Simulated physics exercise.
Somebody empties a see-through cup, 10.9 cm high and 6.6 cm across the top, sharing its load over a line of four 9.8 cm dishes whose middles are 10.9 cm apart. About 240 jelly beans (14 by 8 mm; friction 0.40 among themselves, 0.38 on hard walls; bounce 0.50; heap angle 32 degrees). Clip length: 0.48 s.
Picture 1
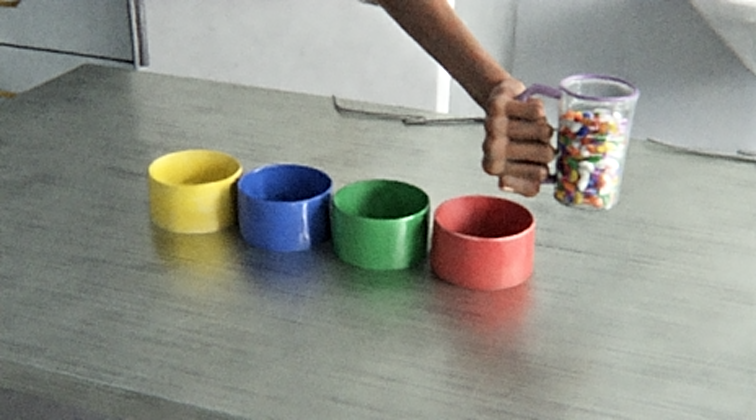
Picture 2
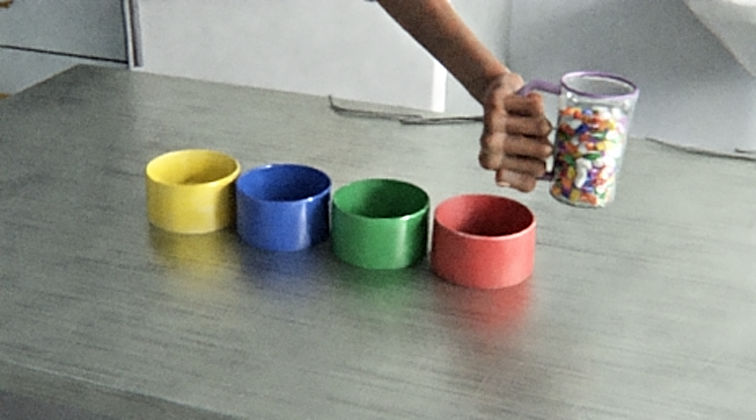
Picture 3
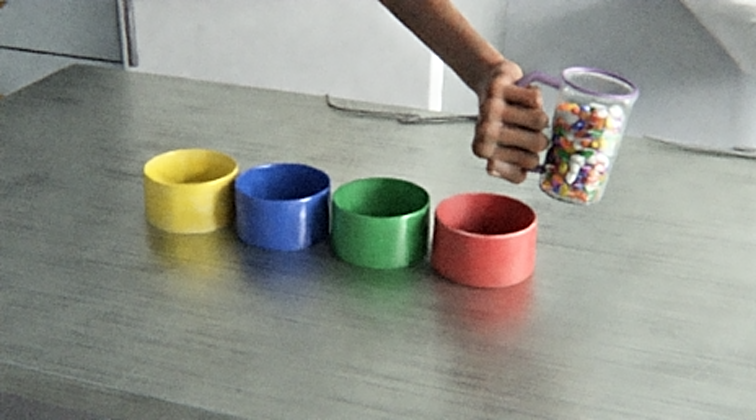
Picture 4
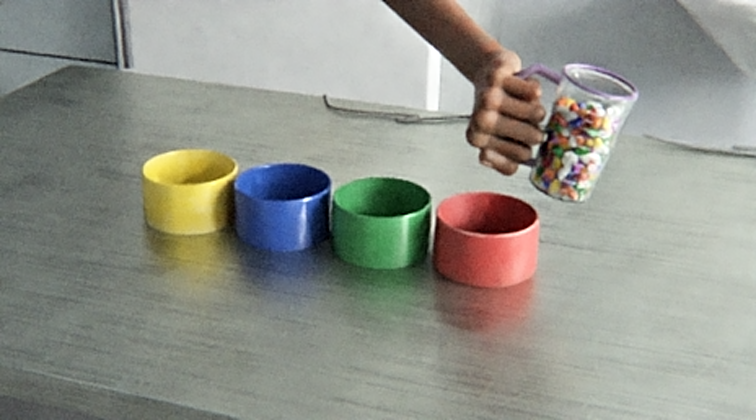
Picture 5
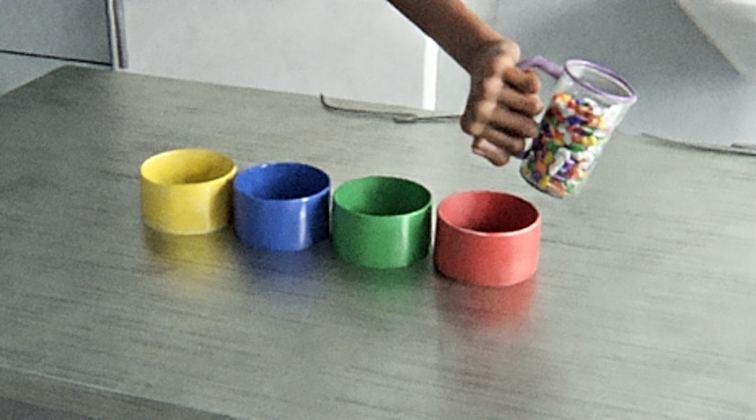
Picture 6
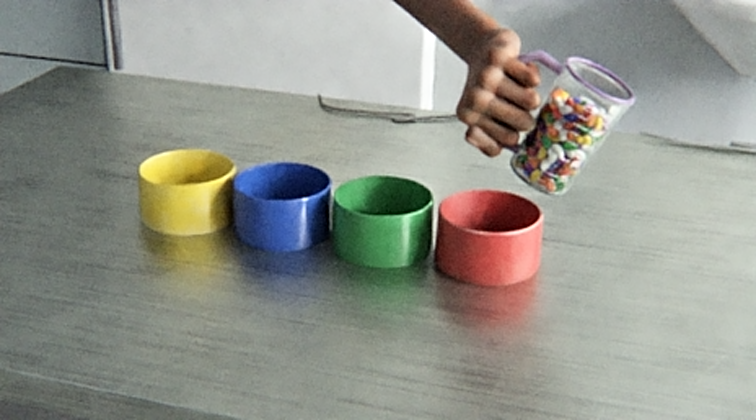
A hand slowly tilting a clear cup of colourful jelly beans to the right beside yellow, blue, green and red dishes.
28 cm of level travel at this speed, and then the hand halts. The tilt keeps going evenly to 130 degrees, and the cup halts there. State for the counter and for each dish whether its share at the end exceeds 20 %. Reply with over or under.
Red over, blue under, green under, yellow under, counter under.
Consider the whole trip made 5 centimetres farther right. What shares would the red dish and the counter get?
Red 30; counter 70.
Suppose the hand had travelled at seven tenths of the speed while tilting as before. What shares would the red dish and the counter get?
The shares would then be red 40 and counter 60.
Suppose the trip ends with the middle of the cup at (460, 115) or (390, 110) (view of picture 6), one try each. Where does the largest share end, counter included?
Top receivers, in order: Red and red.
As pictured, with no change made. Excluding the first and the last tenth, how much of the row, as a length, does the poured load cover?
6 centimetres.
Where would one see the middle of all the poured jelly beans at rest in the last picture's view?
(492, 239).
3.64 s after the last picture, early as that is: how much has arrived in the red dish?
Around 100 in a hundred by then.
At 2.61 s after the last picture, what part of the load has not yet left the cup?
Close to 0 in a hundred.
Then, 1.57 s after the last picture, tilt 120 degrees; cup holds 60 %, red 35 %.
Then, 2.61 s after the last picture, tilt 130 degrees; cup holds 0 %, red 100 %.
Then, 3.64 s after the last picture, tilt 130 degrees; cup holds 0 %, red 100 %.
In the end, red 100 %, blue 0 %, green 0 %, yellow 0 %, counter 0 %.
